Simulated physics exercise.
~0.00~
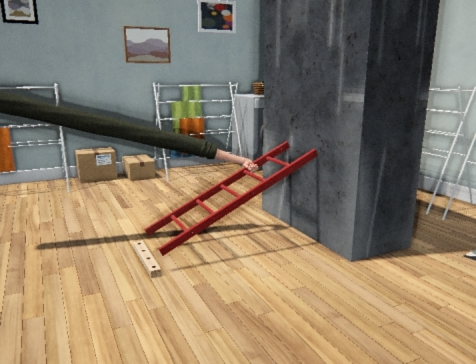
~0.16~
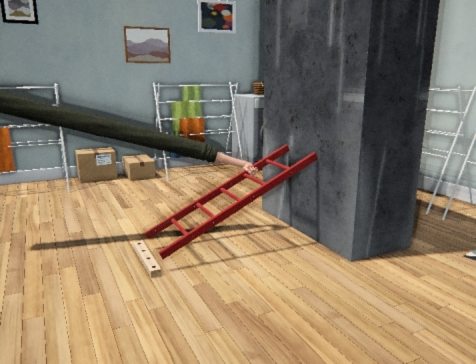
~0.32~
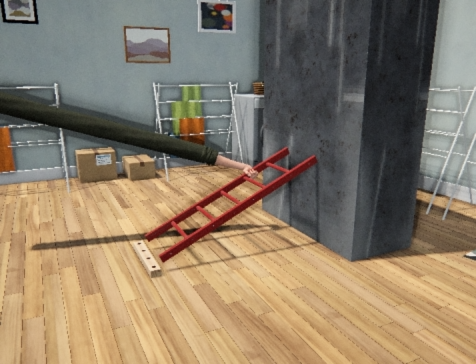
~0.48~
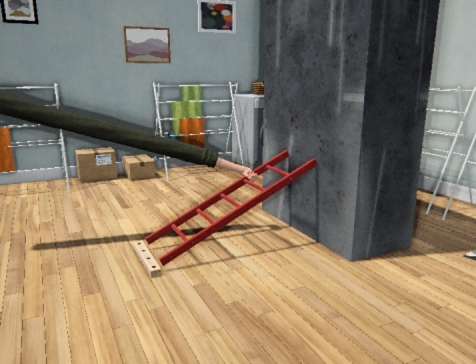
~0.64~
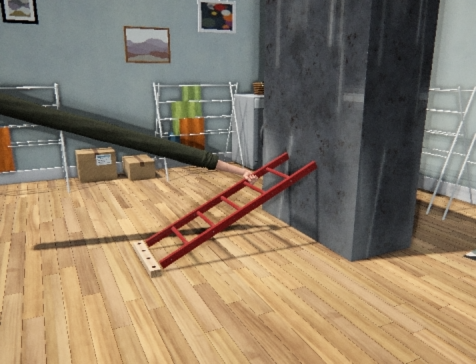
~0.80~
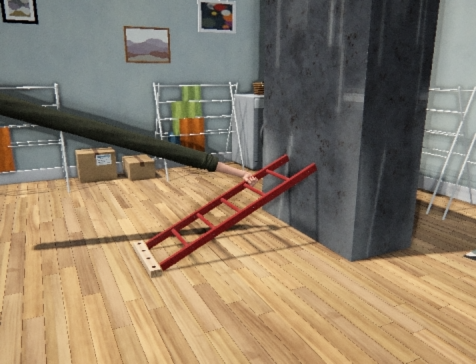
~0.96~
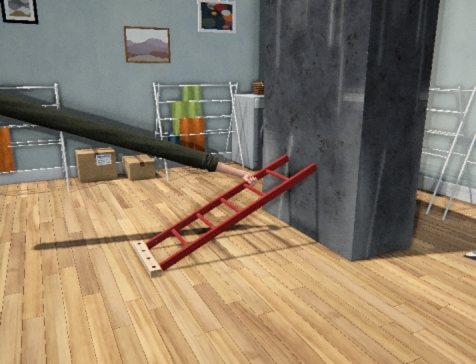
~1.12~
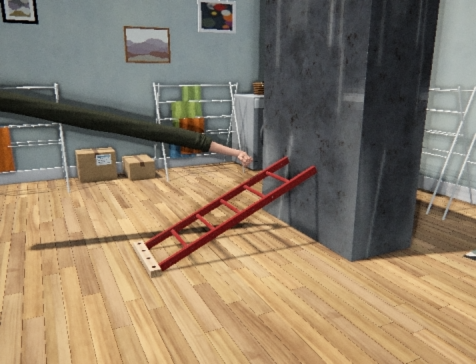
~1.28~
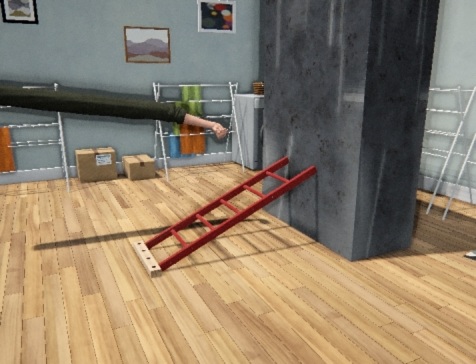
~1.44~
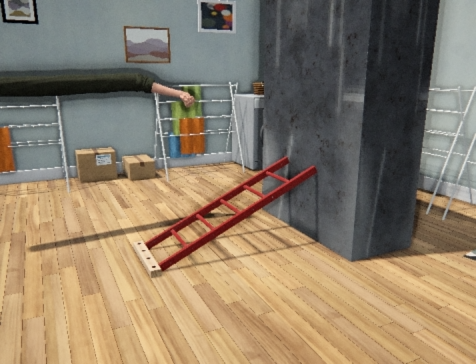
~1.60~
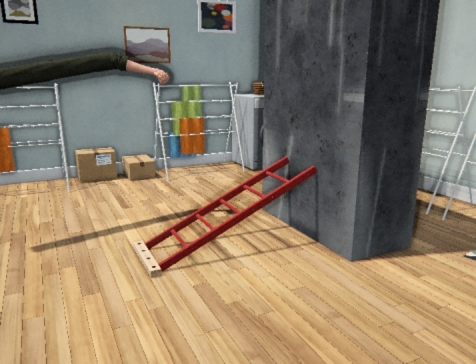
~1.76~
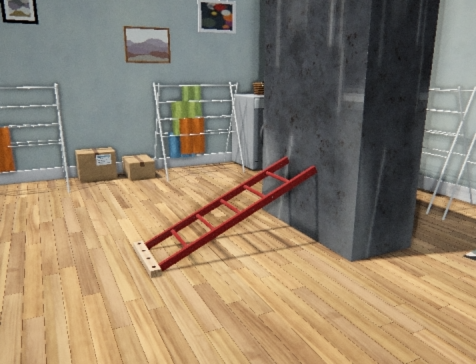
In a room with a wooden floor, a hand releasing a red rack leaning against a dark pillar, withdrawing left, the rack staying put.
